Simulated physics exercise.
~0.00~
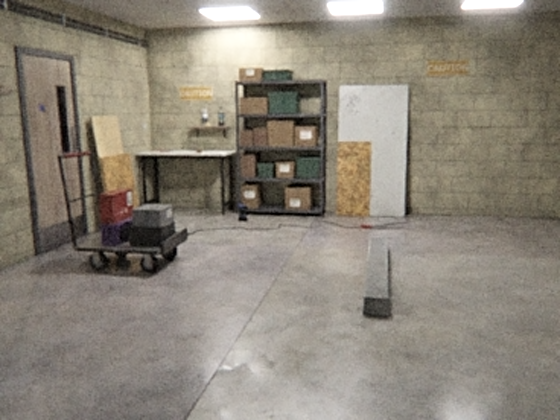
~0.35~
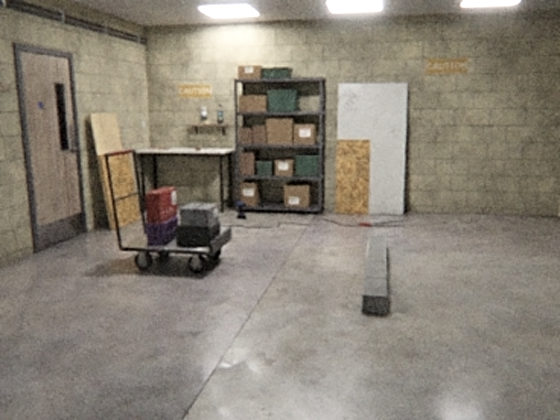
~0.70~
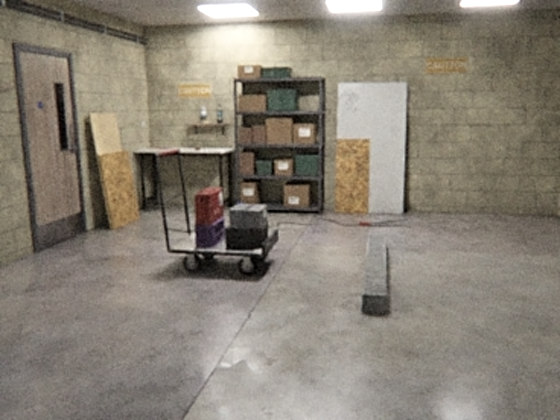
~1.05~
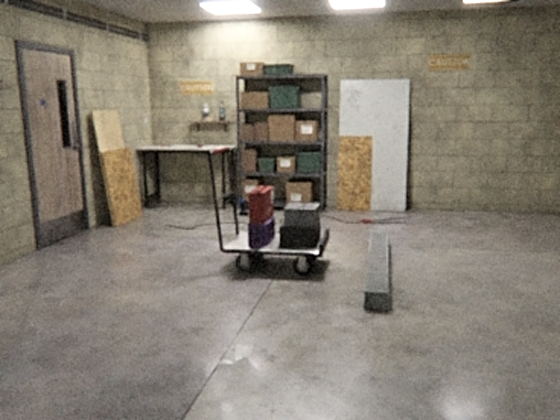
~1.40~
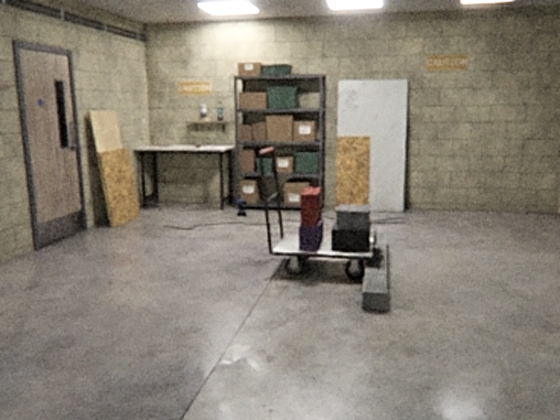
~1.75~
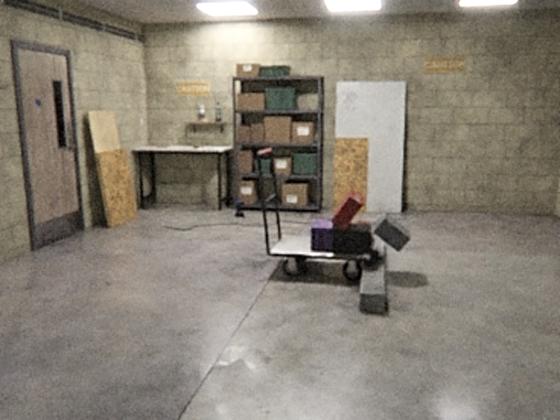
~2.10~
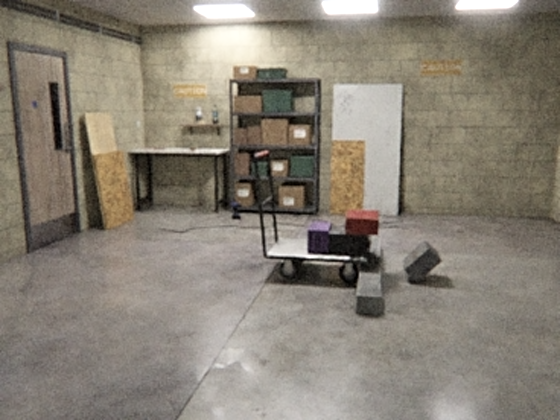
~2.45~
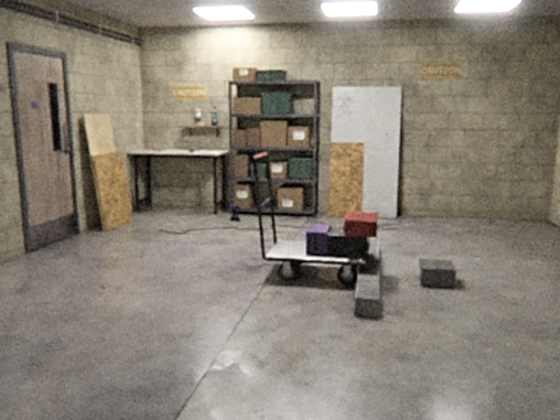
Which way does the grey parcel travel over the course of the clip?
The grey parcel travels to the right, first riding on the cart and then tumbling off its front onto the floor beyond the kerb.
